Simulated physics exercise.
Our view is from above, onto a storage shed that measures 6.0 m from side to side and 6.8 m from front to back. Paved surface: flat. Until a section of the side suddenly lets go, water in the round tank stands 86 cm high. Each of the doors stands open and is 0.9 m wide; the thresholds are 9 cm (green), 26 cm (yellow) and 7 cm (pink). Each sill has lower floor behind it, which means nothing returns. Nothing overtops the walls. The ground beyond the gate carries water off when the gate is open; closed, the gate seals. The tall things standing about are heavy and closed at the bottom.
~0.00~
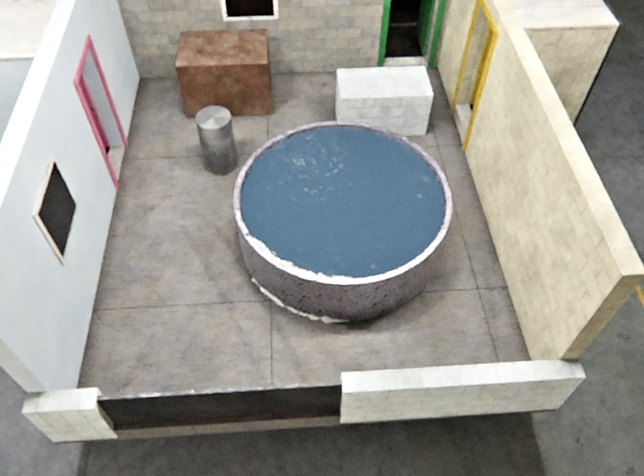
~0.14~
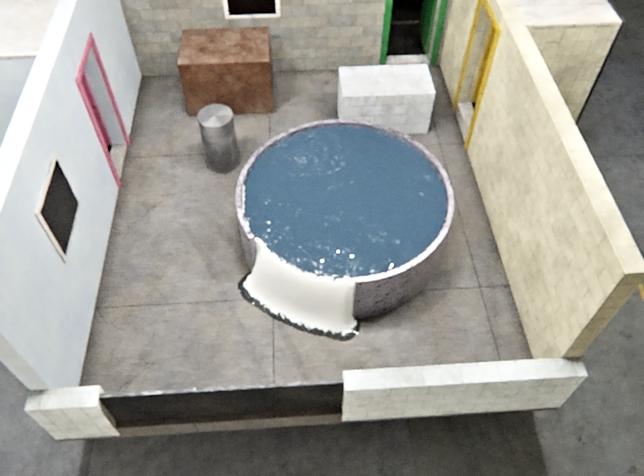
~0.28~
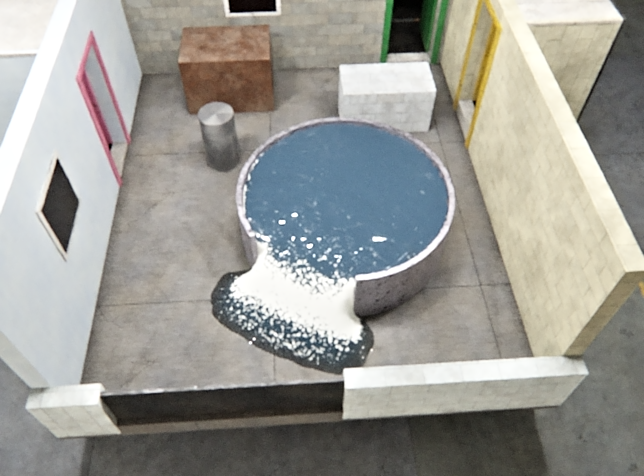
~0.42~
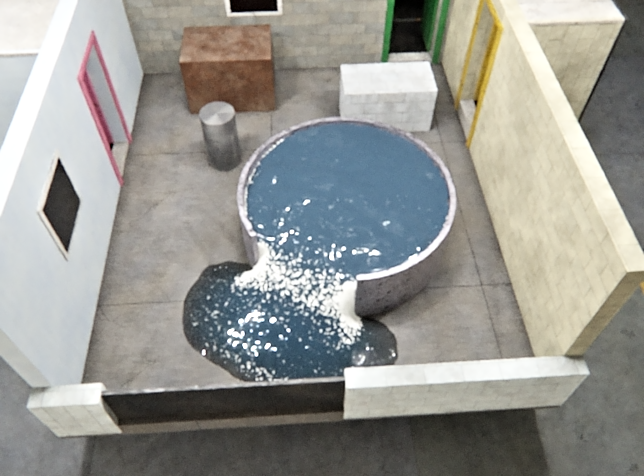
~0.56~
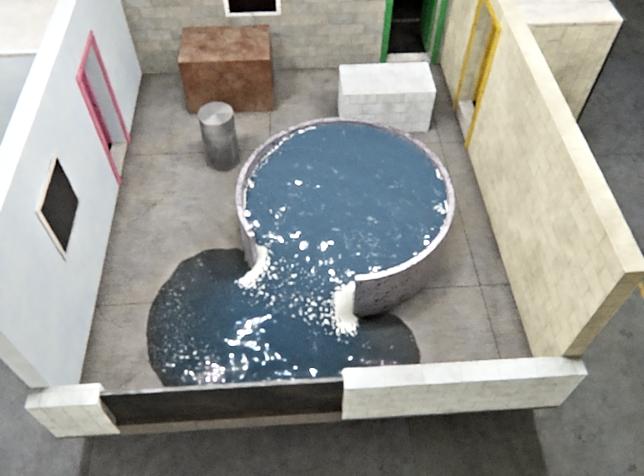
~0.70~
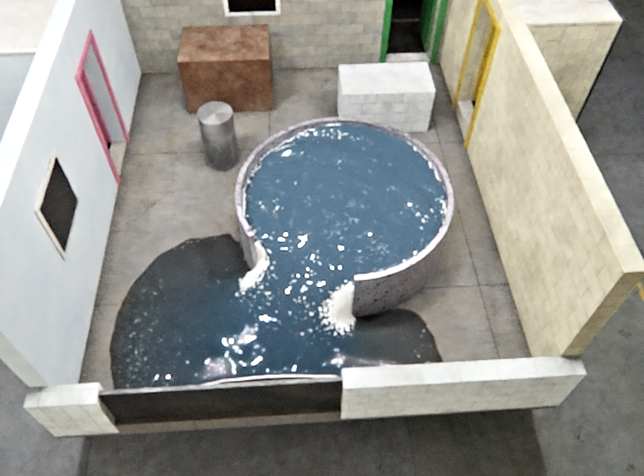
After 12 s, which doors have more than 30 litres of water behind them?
The green door: More than 30 litres; the yellow door: 30 litres or less; the pink door: More than 30 litres.
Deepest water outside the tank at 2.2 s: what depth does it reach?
Around 70 centimetres.
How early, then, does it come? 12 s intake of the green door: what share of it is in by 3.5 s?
Some 0 per cent by then.
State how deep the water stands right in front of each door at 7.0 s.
In centimetres, the green door gives 20, the yellow door 20 and the pink door 15.
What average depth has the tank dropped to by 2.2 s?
Some 49 cm.
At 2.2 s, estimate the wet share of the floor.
Roughly 40 percent.
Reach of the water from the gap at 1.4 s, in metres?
That's near 3.2 m in a straight line.
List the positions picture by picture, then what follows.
In the first picture, the round tank at (342, 197) is whole and still, 86 cm deep.
In the second picture, the front is at (246, 282), 0.9 m from the gap at (298, 293); 0.4 m2 of floor is under water; 86 cm left at the back of the round tank.
In the third picture, the front is at (355, 362), 1.2 m from the gap at (299, 294); 1.6 m2 of floor is under water; 86 cm left at the back of the round tank.
In the fourth picture, the front is at (364, 392), 1.6 m from the gap at (300, 295); 3.3 m2 of floor is under water; 86 cm left at the back of the round tank.
In the fifth picture, the front is at (158, 361), 2.0 m from the gap at (298, 295); 5.1 m2 of floor is under water; 86 cm left at the back of the round tank.
In the sixth picture, water pours out at (297, 295) and has run 2.6 m, to (128, 406); deepest outside 70 cm, 85 cm at the round tank's back.
After 1.4 s water covers 25 % of the floor and is deepest (74 cm) near (89, 408); green door not reached, yellow door not reached, pink door not reached.
After 2.2 s water covers 40 % of the floor and is deepest (70 cm) near (89, 408); green door not reached, yellow door not reached, pink door not reached.
After 3.5 s water covers 80 % of the floor and is deepest (43 cm) near (74, 409); green door not reached, yellow door 3 cm at the sill, 0 L in, pink door 9 cm at the sill, 1 L in.
After 7.0 s water covers 100 % of the floor and is deepest (32 cm) near (447, 115); green door 20 cm at the sill, 77 L in, yellow door 20 cm at the sill, 0 L in, pink door 15 cm at the sill, 19 L in.
After 12.0 s water covers 100 % of the floor and is deepest (26 cm) near (169, 76); green door 14 cm at the sill, 315 L in, yellow door 22 cm at the sill, 2 L in, pink door 18 cm at the sill, 266 L in.
